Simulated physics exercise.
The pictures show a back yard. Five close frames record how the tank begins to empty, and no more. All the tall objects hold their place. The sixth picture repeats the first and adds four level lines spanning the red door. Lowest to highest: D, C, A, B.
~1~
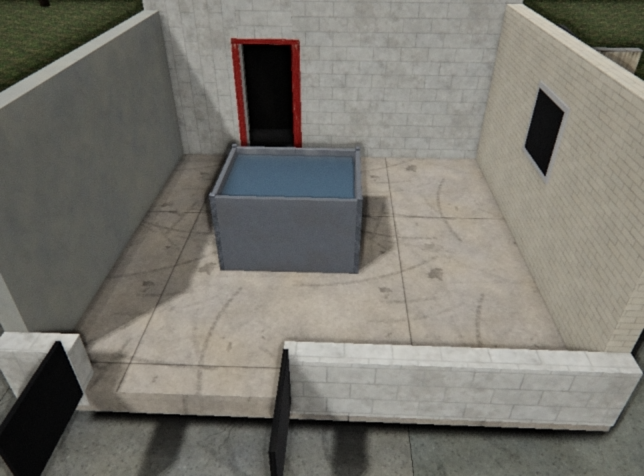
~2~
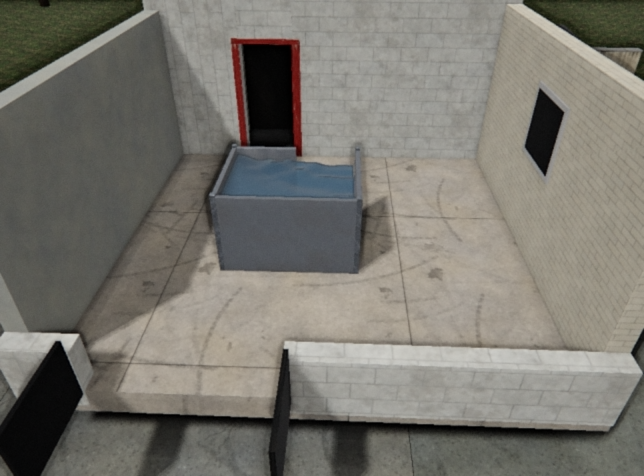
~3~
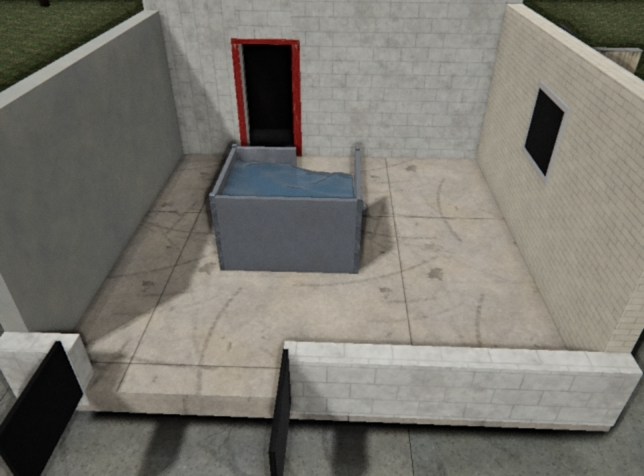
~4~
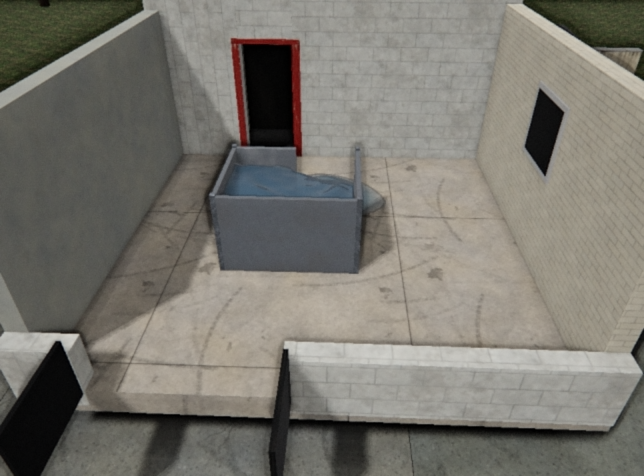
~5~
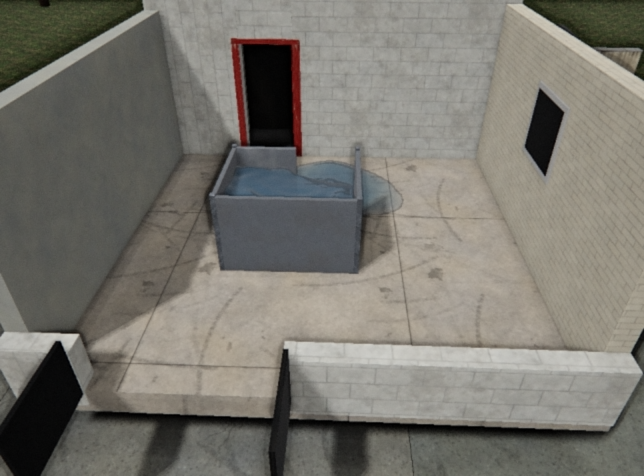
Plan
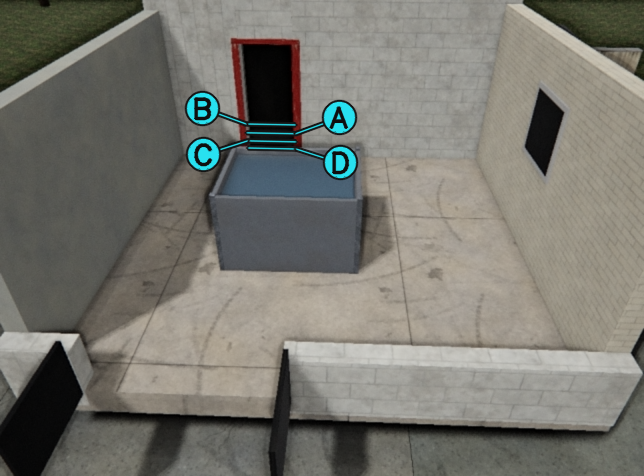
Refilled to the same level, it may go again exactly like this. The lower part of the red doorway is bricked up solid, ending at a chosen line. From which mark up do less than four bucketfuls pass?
Take C.
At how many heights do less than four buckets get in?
Three of them.
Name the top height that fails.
That would be D.
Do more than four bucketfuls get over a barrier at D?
Yes, that goes wrong.
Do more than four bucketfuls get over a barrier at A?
No.
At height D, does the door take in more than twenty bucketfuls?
No, less.
On the marked copy, A at (271, 133); B at (270, 124); C at (271, 141); D at (272, 148); from the bottom up D, C, A, B.
If A is chosen, nothing gets over.
If B is chosen, nothing gets over.
If C is chosen, a bucket or two gets in.
If D is chosen, about 9 bucketfuls get in.
